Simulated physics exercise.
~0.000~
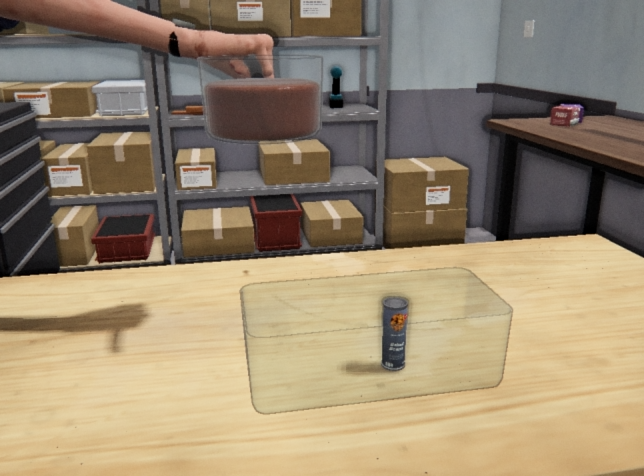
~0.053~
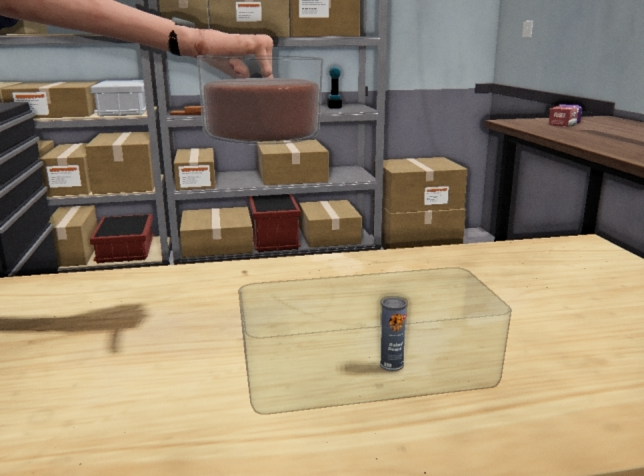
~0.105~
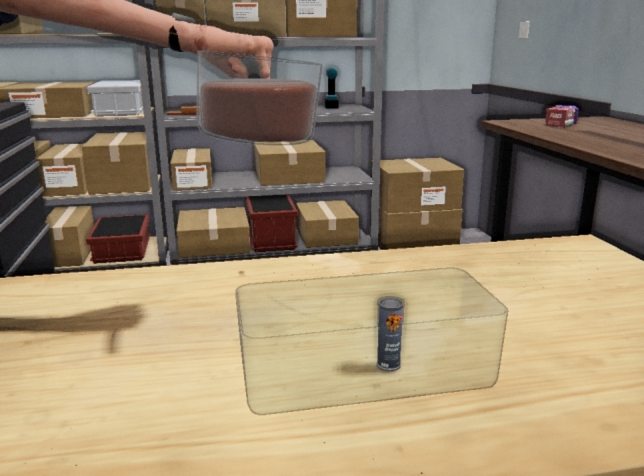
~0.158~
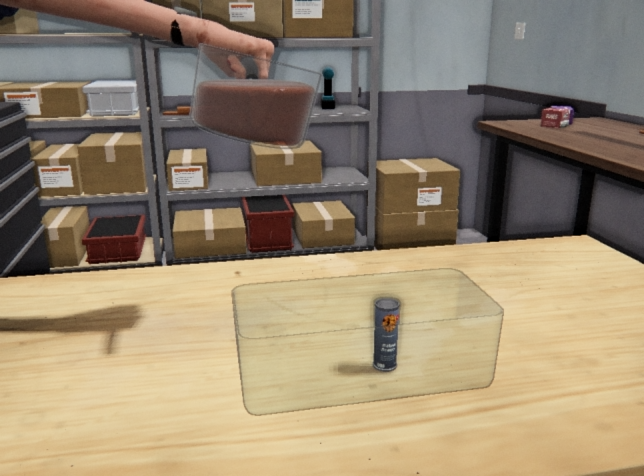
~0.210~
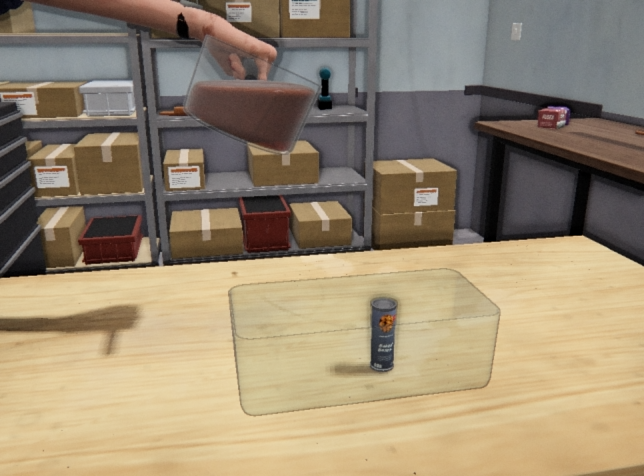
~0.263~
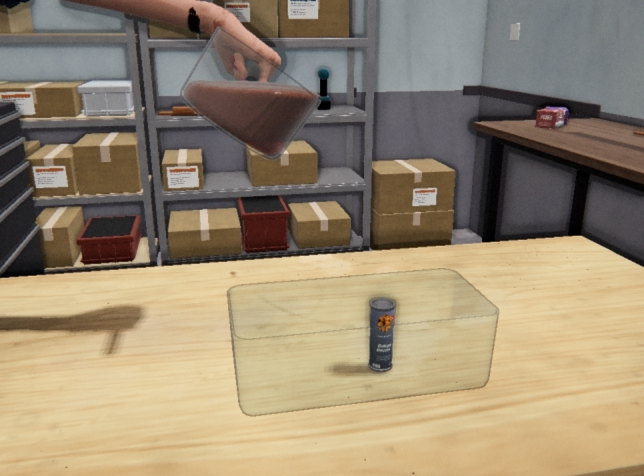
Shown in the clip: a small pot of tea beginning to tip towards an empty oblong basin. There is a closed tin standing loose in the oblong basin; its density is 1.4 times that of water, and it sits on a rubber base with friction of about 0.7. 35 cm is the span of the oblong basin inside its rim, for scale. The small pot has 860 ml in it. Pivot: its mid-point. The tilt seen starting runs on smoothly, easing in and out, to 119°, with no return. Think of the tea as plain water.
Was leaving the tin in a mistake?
Yes, it gets knocked over.
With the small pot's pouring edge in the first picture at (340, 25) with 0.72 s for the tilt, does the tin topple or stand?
Result: Tin upright.
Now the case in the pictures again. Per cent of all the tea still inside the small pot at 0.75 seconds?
What remains is about 3 percent of it all.
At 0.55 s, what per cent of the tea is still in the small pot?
Close to 30 in a hundred.
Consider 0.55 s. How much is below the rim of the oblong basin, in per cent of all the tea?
I'd estimate some 6 percent of the liquid.
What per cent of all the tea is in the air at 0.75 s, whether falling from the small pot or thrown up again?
Estimated airborne part: Roughly 18 per cent.
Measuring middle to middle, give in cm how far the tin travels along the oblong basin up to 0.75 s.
Around 1 centimetres.
After 0.55 s the tilt is 104° and 30 per cent is still to pour; the tin stands where it began.
After 0.75 s the tilt is 119° and 3 per cent is still to pour; the tin stands 1 cm from where it began.
After 0.97 s the tilt is 119° and 0 per cent is still to pour; the tin leans 32°.
After 1.21 s the tilt is 119° and 0 per cent is still to pour; the tin lies on its side.
In the end the tin lies on its side.
